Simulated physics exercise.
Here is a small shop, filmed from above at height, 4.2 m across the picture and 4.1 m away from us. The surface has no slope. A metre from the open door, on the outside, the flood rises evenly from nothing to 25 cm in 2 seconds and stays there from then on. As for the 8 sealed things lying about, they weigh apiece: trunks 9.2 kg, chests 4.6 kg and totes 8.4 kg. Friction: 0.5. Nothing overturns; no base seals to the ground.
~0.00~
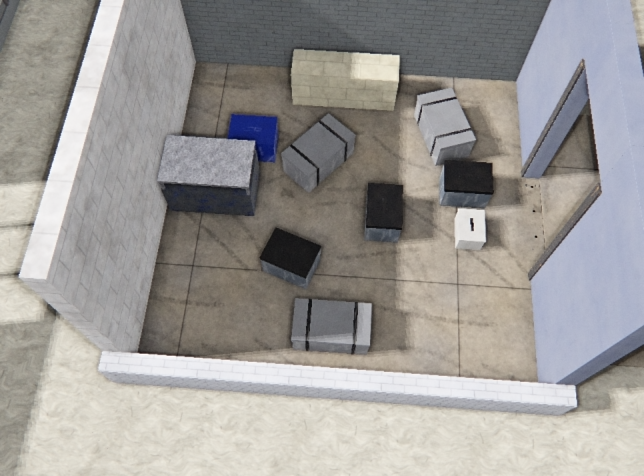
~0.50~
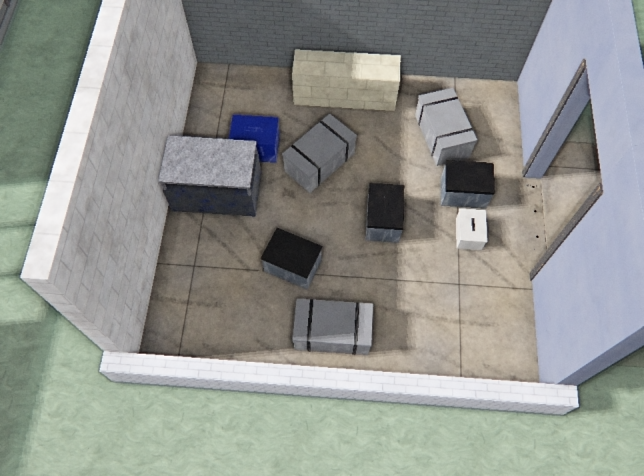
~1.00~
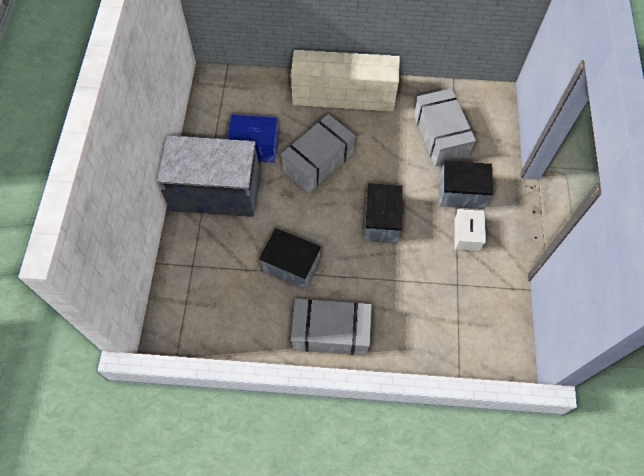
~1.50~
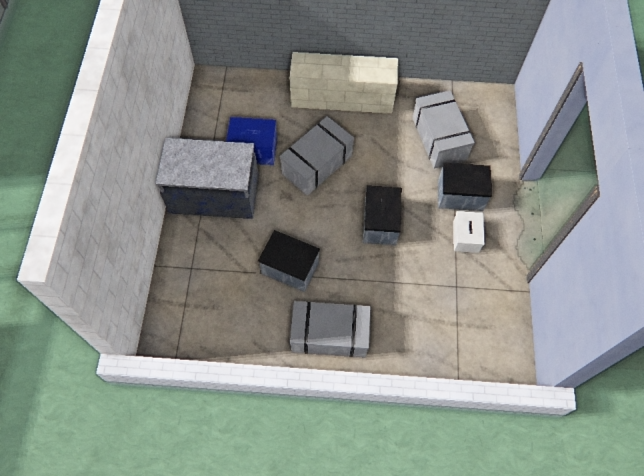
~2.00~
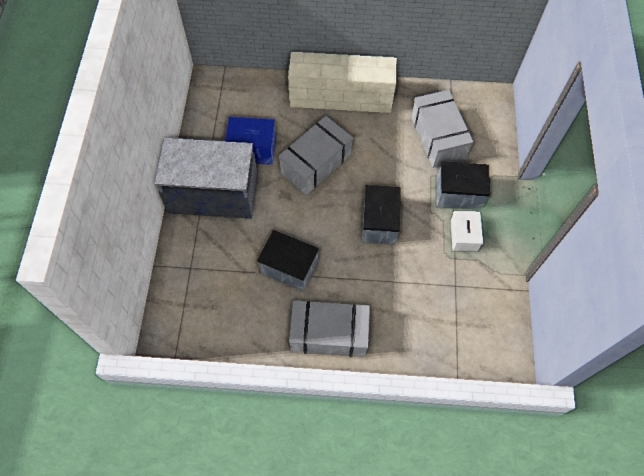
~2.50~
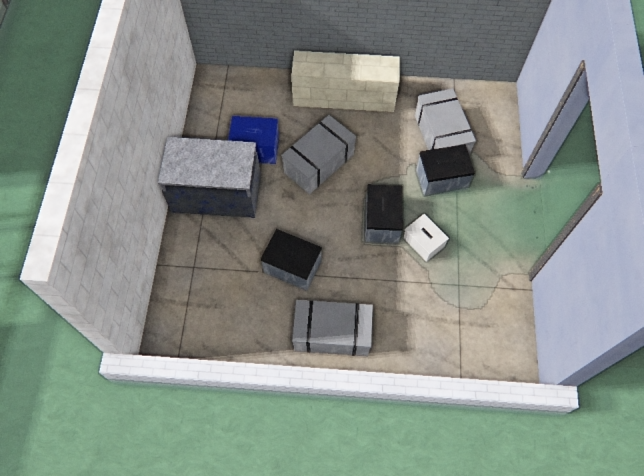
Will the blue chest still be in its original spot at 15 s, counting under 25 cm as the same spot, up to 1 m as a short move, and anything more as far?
No, a short move.
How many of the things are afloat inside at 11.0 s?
Count: 8.
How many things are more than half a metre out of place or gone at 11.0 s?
I make it 5.
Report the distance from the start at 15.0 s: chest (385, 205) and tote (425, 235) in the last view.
The first is 200 cm from its start, the second 350 cm.
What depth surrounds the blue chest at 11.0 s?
Near 17 cm deep.
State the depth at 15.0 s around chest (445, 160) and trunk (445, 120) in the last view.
Depth approx. 19 cm / 13 cm.
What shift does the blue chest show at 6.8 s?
It has shifted about 50 cm.
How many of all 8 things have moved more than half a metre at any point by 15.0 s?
Tally: 8.
After 3.5 s the blue chest is near (249, 129), 0.0 m from its start, aground; 2 afloat.
After 6.8 s the blue chest is near (214, 110), 0.5 m from its start, afloat; 8 afloat.
After 11.0 s the blue chest is near (268, 122), 0.2 m from its start, afloat; 8 afloat.
After 15.0 s the blue chest is near (255, 83), 0.6 m from its start, afloat; 8 afloat.
